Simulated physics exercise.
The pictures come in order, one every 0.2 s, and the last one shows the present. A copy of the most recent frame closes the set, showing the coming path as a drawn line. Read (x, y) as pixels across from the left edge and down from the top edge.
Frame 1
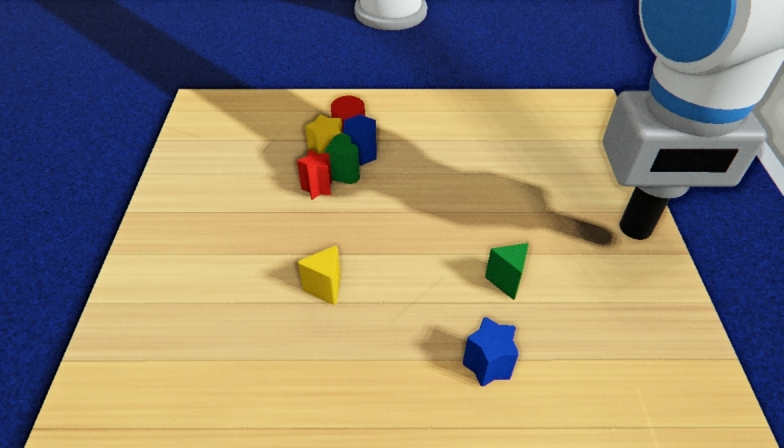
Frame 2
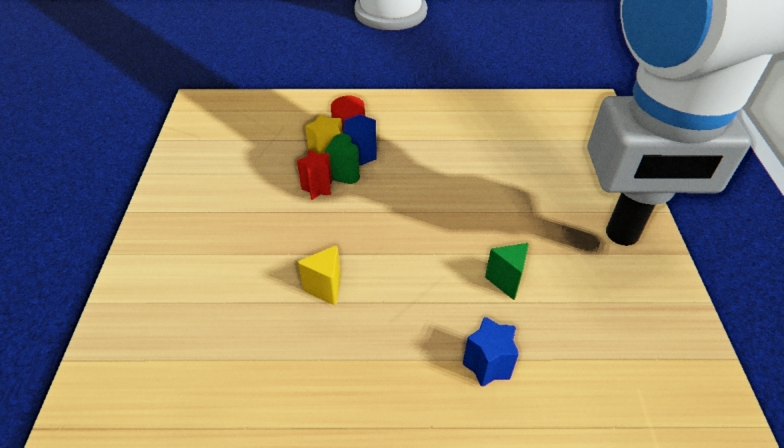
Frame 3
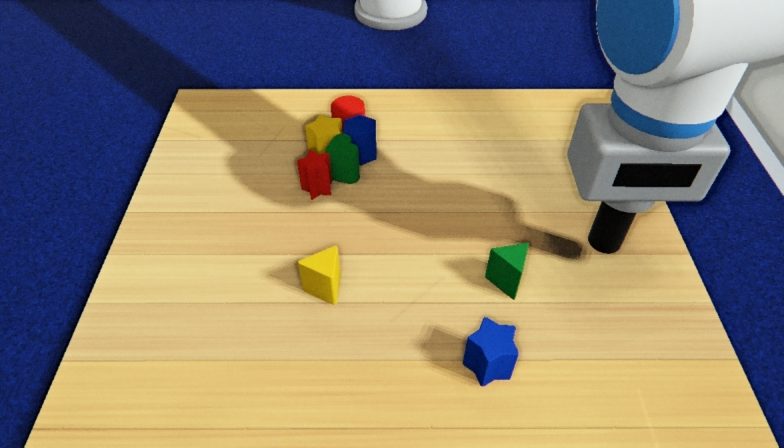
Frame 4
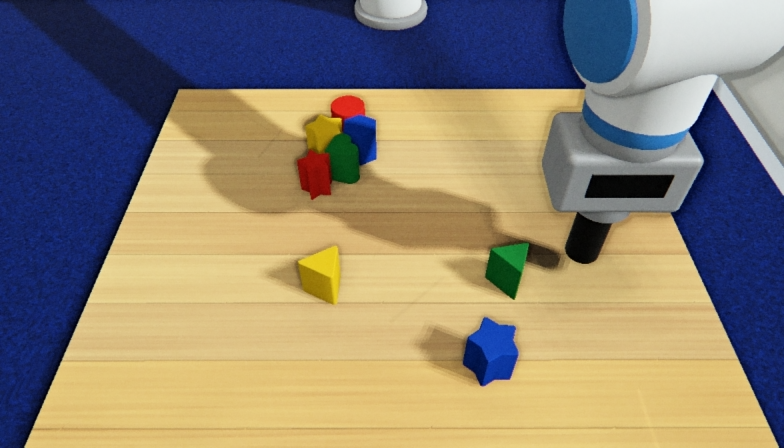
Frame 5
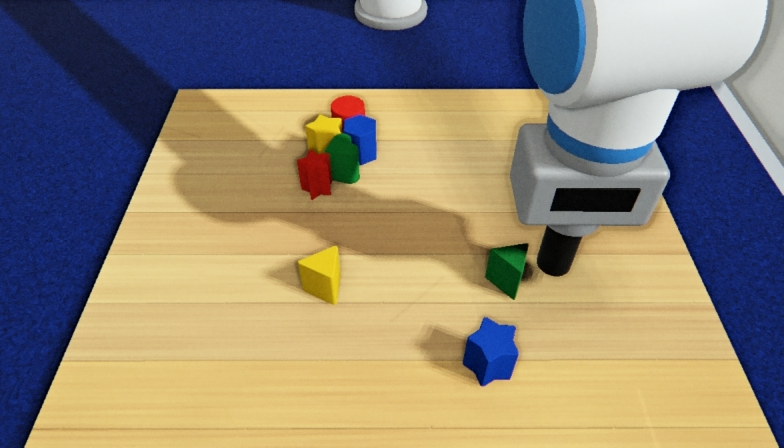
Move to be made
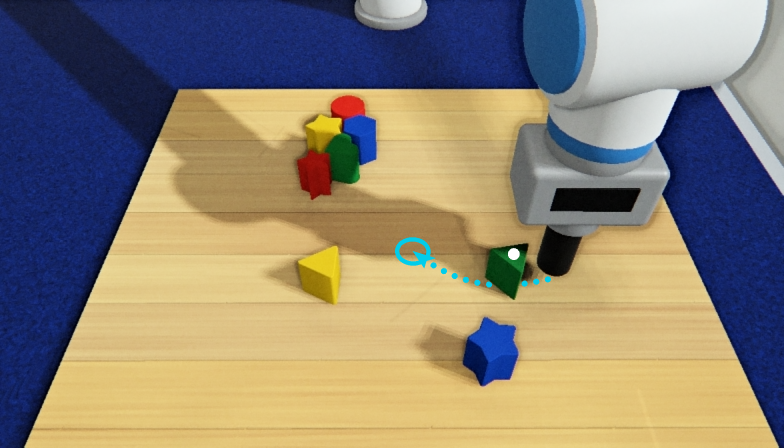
A robot arm with a black tip moved left and slightly toward the viewer across the wooden board, coming close beside the green triangle, while all the colored blocks stayed still.
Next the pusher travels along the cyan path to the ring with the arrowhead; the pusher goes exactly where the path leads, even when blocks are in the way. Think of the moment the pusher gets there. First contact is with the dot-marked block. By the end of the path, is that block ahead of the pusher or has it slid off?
It falls back or aside.
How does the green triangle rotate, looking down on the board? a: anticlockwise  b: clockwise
The correct letter is a.
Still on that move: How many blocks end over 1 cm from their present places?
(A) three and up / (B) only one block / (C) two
Choice B: Only one block.
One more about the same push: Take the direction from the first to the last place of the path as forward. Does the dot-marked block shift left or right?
Taking start-to-end as forward, the block's sideways shift goes to the left.
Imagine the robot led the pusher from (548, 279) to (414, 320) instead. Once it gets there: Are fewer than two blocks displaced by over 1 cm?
I believe so.
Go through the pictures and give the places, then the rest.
The first frame shows tip of the pusher at (635, 228), middles of tops, blue star block at (495, 338), green triangle at (514, 254).
The second frame shows pusher at (622, 234), nothing pushed.
The third frame shows pusher at (604, 242), nothing pushed.
The fourth frame shows pusher at (581, 252), nothing pushed.
The fifth frame shows pusher at (553, 264), blue star block at (495, 338), green triangle at (514, 254).
The line goes from (548, 279) through (500, 285) and (452, 275) to (413, 251); the dot is on the green triangle.
The first path, step by step. One third of the way, pusher at (503, 270); green triangle at (476, 254).
Two thirds of the way, pusher at (453, 259); green triangle at (425, 247), turned 30° anticlockwise.
At the end, pusher at (414, 235); blue star block unmoved; green triangle at (400, 243), turned 60° anticlockwise.
